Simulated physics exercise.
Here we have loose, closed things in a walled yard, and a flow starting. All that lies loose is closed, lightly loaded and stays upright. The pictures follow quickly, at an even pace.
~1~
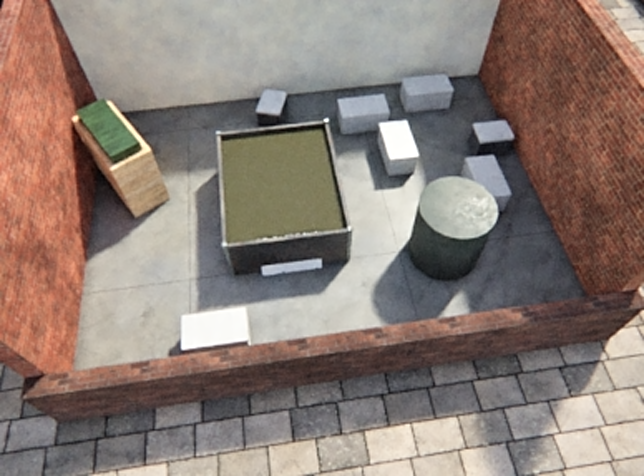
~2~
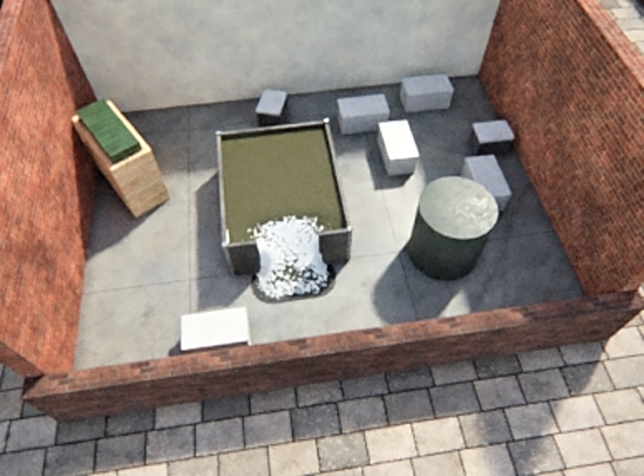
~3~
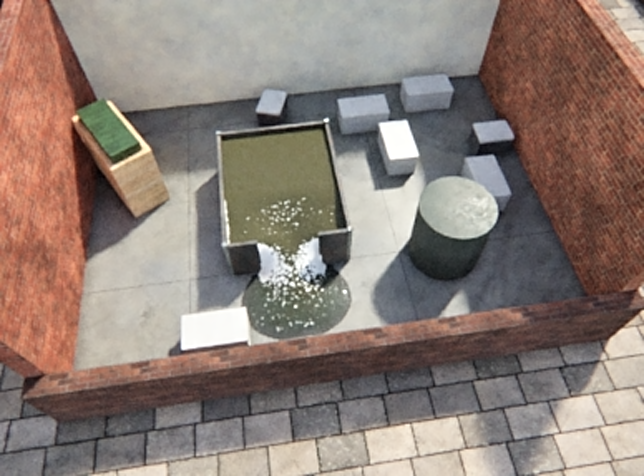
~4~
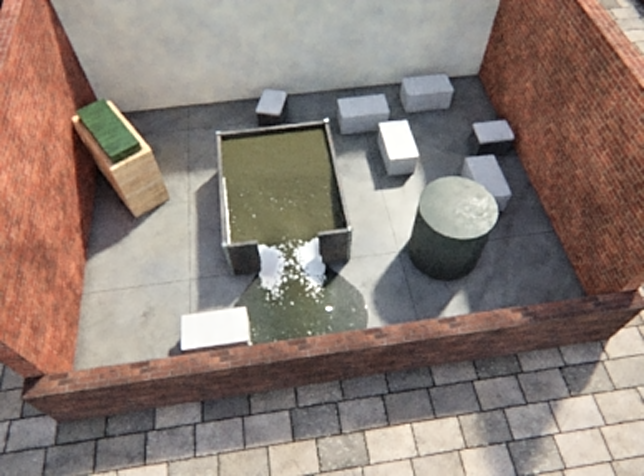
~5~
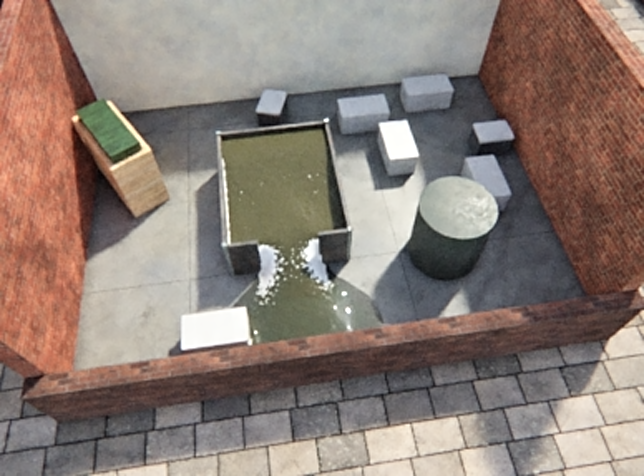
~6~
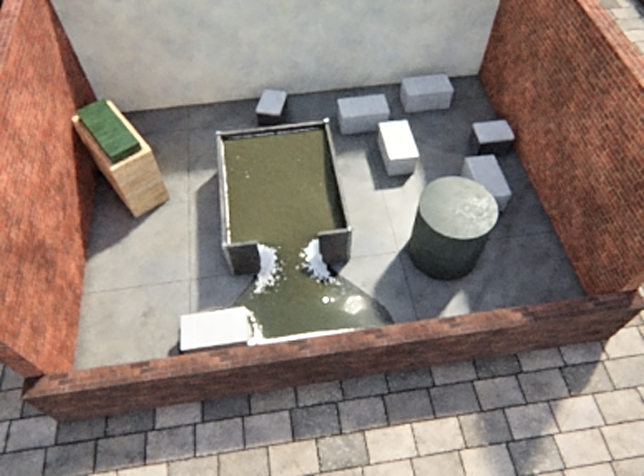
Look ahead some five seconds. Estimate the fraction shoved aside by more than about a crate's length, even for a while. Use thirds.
It is less than a third.
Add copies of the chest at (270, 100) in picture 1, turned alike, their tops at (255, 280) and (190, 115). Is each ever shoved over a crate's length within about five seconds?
In turn: Pushed that far, under that.
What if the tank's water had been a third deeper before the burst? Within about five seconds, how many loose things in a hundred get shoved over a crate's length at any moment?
Some 40 per cent.
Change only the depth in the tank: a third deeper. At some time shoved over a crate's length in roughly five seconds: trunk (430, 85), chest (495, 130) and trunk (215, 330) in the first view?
One after the other: Never so far, that far or more, pushed that far.
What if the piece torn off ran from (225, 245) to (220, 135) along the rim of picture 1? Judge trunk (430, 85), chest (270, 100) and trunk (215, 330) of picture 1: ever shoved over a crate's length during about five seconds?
In that order: Never so far, yes, moved that far.
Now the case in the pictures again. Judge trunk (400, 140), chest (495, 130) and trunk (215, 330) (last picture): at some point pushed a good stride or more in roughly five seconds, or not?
As listed: Short of that, swept aside, yes.
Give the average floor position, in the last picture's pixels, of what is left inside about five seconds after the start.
Near (369, 139).
A moment on, 0 of 7 are well off their spots; 0 afloat.
Next, 1 of 7 are well off their spots; 0 afloat.
Later, 1 of 7 are well off their spots; 0 afloat.
In the end, 2 of 7 are well off their spots, and 2 have been at some point; 0 afloat.
